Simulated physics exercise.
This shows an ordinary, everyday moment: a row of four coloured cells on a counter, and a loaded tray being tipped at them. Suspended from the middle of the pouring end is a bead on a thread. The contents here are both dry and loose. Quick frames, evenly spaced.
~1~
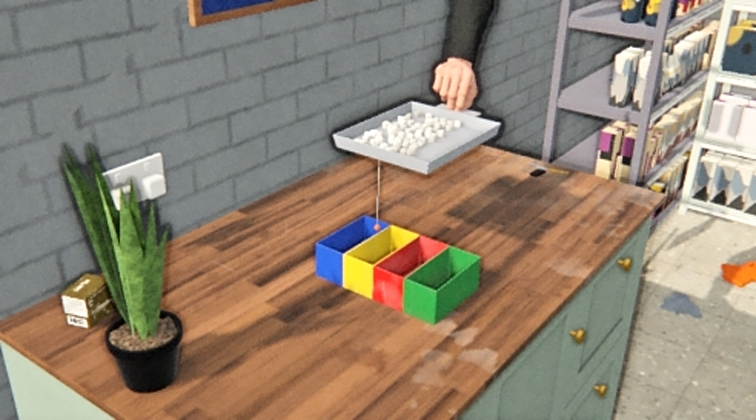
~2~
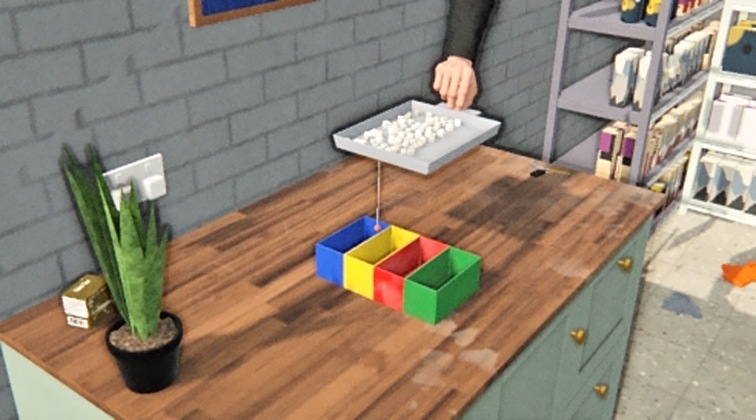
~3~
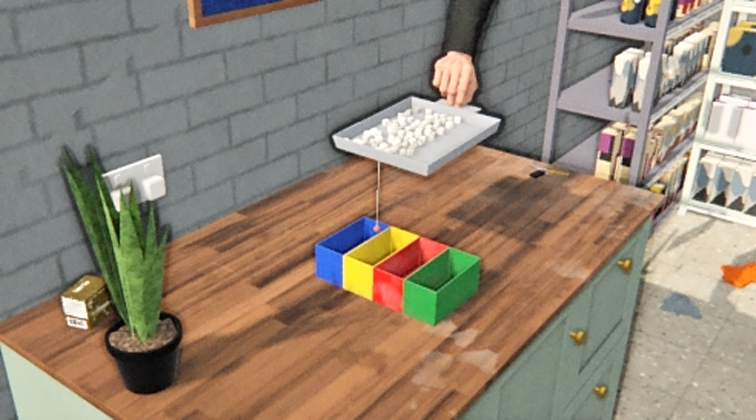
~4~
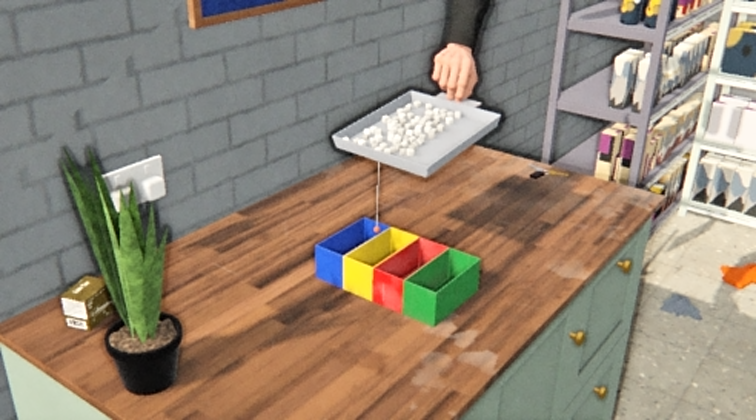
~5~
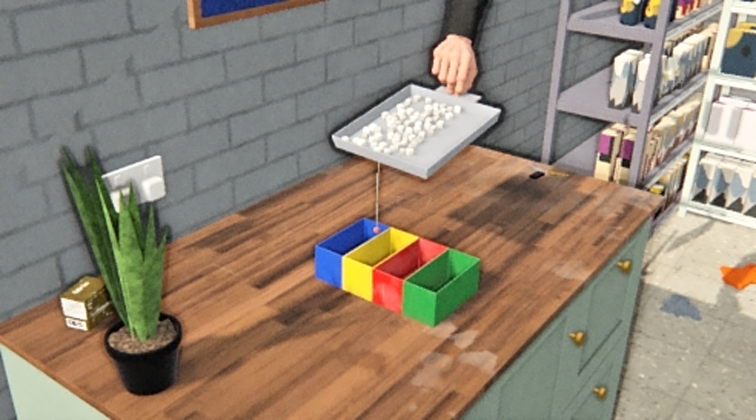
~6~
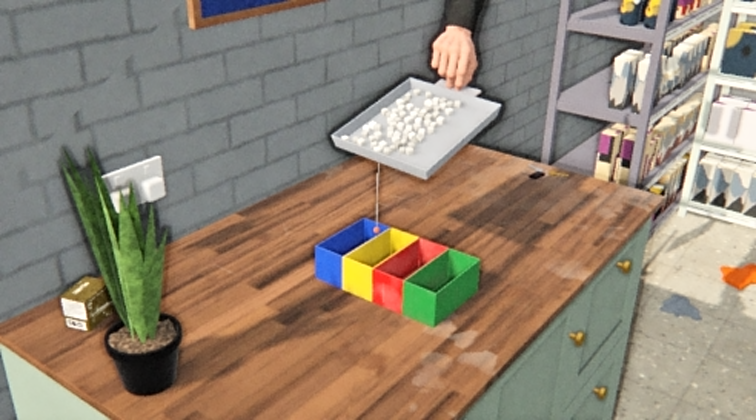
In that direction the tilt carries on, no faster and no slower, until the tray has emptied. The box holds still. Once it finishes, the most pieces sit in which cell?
In the red cell.
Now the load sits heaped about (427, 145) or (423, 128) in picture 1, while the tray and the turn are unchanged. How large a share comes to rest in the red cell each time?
It would be roughly 60 per cent for the first and roughly 50 per cent for the second.
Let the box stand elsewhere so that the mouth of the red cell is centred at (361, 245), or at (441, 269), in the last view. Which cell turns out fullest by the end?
The green cell, and then yellow.
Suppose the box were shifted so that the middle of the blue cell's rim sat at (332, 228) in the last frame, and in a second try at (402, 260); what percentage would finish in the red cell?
The first position comes out at 20 per cent, the other at 0 per cent.
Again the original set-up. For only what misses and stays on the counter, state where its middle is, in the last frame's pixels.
Roughly at pixel (323, 309).
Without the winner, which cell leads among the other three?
It's yellow.
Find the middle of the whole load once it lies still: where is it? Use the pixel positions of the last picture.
Roughly pixel (375, 289).
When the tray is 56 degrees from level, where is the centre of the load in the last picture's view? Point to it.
Centre estimate: (397, 147).
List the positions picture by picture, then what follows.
In the first frame, corners of the pouring end (337, 135) and (427, 161), level; middle of the load (409, 132), sugar cubes; bead on its thread (377, 228); blue cell (330, 262); yellow cell (358, 273); red cell (388, 286); green cell (420, 299).
In the second frame, corners of the pouring end (337, 135) and (428, 162), level; middle of the load (409, 131).
In the third frame, corners of the pouring end (337, 135) and (427, 163), tipped barely, lowest at the right corner; middle of the load (409, 130).
In the fourth frame, corners of the pouring end (336, 136) and (427, 165), tipped a little, lowest at the right corner; middle of the load (409, 127).
In the fifth frame, corners of the pouring end (336, 136) and (426, 167), tipped a little, lowest at the right corner; middle of the load (409, 124).
In the sixth frame, corners of the pouring end (335, 135) and (426, 168), tipped a little, lowest at the right corner; middle of the load (408, 120); blue cell (329, 264); yellow cell (358, 276); red cell (388, 288); green cell (419, 301).
Just after the last frame, tray tipped steeply; every one on the tray.
A moment on, tray tipped right over; every one on the tray.
Further on, tray tipped past a quarter turn; roughly a third in the red cell; roughly a quarter in the yellow cell; about a tenth in the blue cell; just a few in the green cell; roughly a third falling or outside the box.
When it is over, tray tipped past a quarter turn; roughly a third in the red cell; roughly a quarter in the yellow cell; about a tenth in the blue cell; just a few in the green cell; roughly a third outside the box.
